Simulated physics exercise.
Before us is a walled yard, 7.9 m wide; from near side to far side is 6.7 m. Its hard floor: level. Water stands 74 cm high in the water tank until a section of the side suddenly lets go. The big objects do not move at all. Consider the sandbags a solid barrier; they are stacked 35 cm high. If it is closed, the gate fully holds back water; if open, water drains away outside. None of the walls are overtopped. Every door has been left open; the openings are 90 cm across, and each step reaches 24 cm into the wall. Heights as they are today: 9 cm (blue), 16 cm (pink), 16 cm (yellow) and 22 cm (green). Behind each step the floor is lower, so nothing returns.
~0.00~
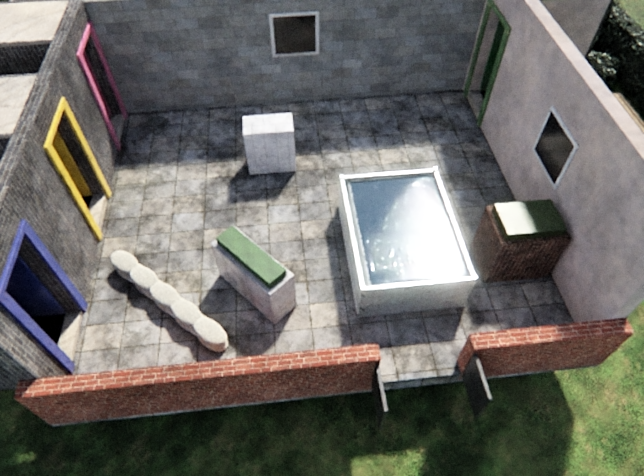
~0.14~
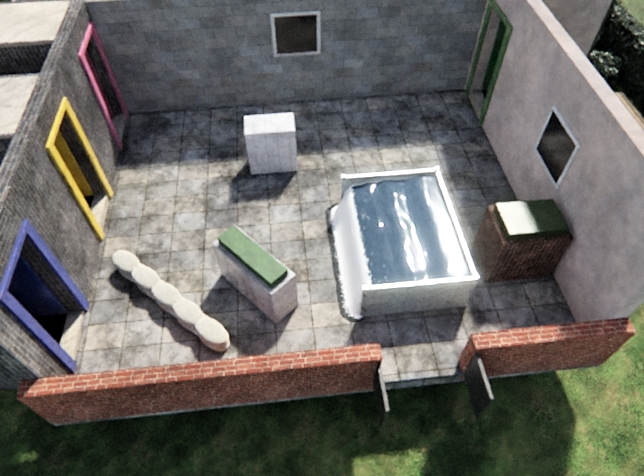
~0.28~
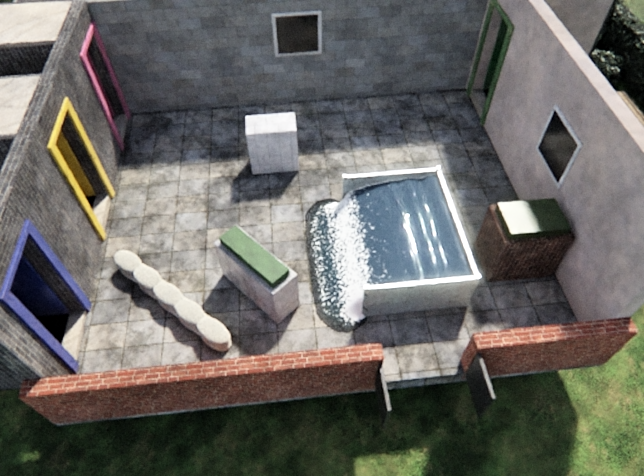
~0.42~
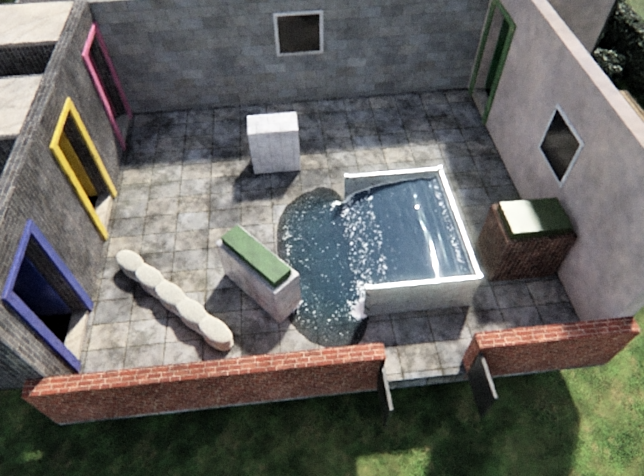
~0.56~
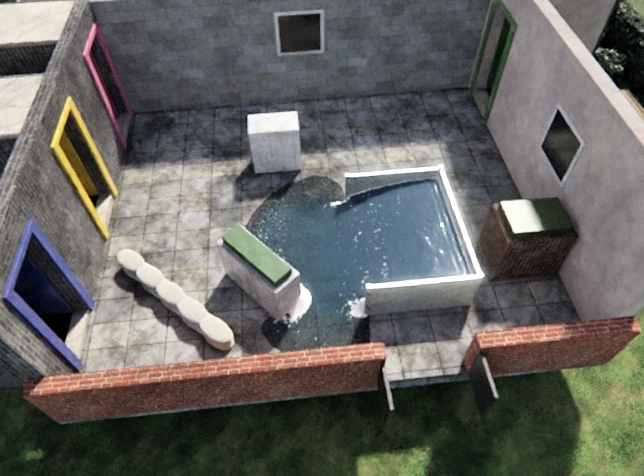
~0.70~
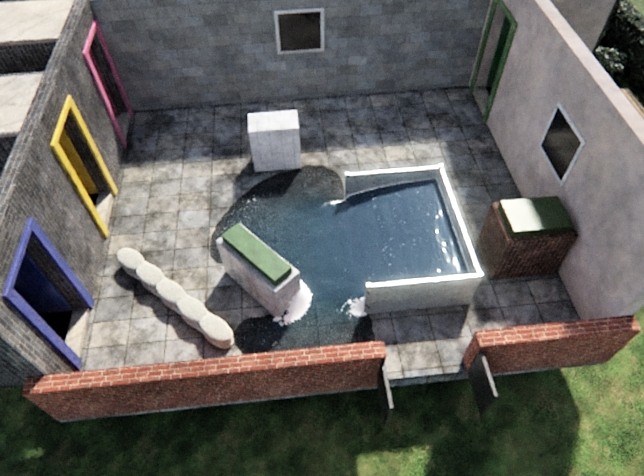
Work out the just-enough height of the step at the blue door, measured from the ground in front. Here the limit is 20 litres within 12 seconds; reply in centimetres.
It works out at roughly 11 cm.
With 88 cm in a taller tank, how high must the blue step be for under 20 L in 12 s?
Roughly 13.5 centimetres would do it.
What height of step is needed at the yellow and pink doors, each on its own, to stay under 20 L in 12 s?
Some 23 cm for yellow, some 21 cm for pink.
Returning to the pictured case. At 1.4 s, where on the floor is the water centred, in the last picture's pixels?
Look at about (323, 254) in the last view.
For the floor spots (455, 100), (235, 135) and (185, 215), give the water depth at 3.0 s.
The three readings, in order, are 0, 2 and 5 cm.
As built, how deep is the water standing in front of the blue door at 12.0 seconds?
Depth: Near 6.5 cm.
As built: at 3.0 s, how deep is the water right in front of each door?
At the blue door the depth is 16 cm, at pink 18 cm, at yellow 19 cm and at green 0 cm.
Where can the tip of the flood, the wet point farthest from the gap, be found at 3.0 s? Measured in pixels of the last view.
Around (132, 112).
After 1.4 s water covers 30 % of the floor, deepest (46 cm) near (298, 291); it has not reached the blue door.
After 3.0 s water covers 55 % of the floor, deepest (46 cm) near (131, 116); 16 cm at the blue door, 10 litres in over its 9 cm step.
After 12.0 s water covers 95 % of the floor, deepest (10 cm) near (454, 242); 6 cm at the blue door, 36 litres in over its 9 cm step.
At the blue door as built, the water arrived by 2.1 s and peaked near 16 cm at 2.8 s.
Run again over the same 12 s with other heights there, 37 litres in over 9 cm, 13 litres over 12 cm. The limit of 20 litres is kept from about 11 cm up.
